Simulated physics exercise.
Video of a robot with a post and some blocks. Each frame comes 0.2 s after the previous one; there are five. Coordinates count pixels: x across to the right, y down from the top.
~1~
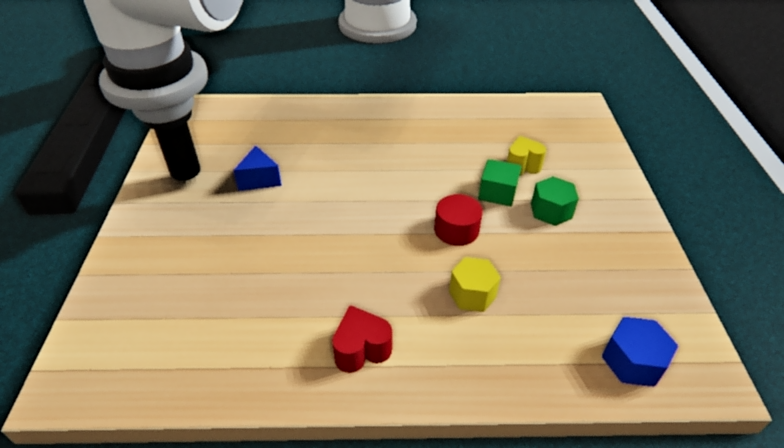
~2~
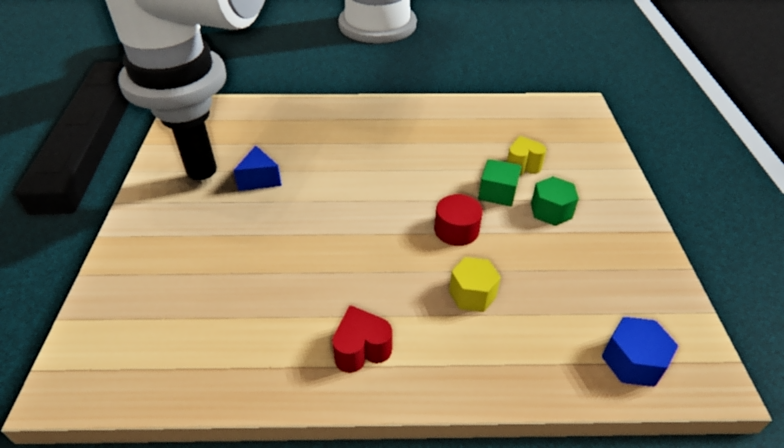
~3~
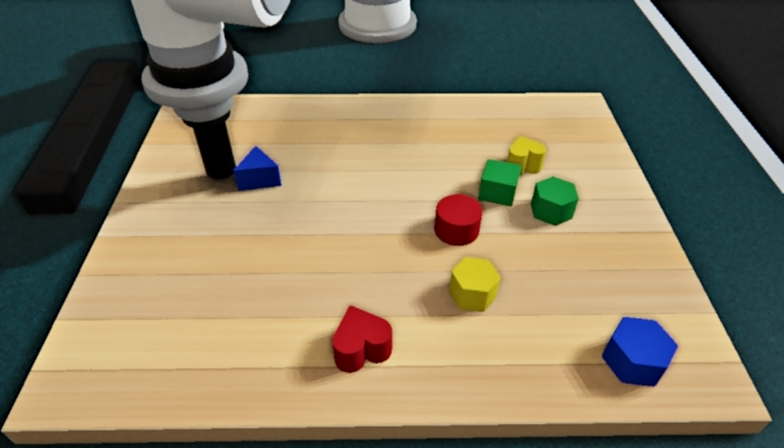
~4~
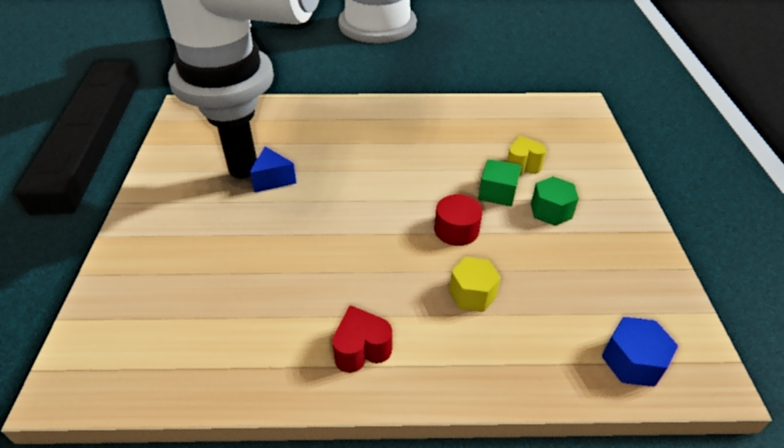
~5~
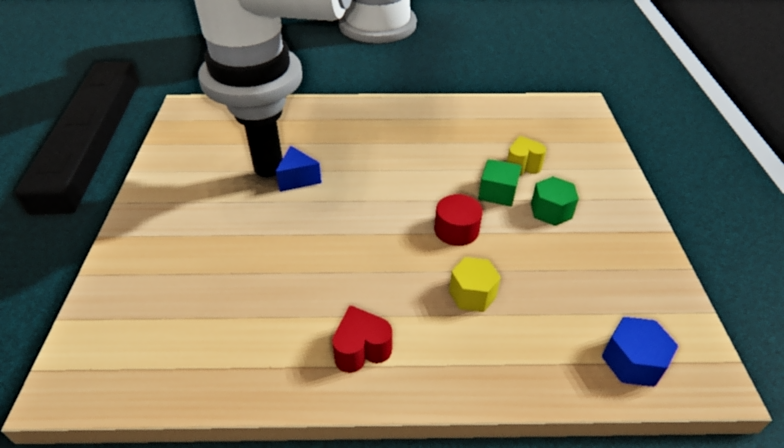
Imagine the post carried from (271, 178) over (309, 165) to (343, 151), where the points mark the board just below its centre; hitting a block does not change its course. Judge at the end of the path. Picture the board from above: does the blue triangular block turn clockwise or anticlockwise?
Short answer: Clockwise.
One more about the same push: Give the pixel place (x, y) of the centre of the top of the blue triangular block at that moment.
Its top middle: (324, 158).
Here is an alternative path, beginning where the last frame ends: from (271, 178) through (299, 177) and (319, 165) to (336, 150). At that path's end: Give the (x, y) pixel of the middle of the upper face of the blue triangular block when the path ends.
The centre of its top face lies at (336, 157).
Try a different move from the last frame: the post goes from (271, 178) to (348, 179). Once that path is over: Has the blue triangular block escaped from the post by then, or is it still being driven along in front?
I'd say the blue triangular block is still out in front of the post at the end.
The first path, step by step. Halfway along, post (308, 157); blue triangular block (322, 158), turned 35° clockwise.
At the end, post (343, 143); blue triangular block (324, 158), turned 40° clockwise.
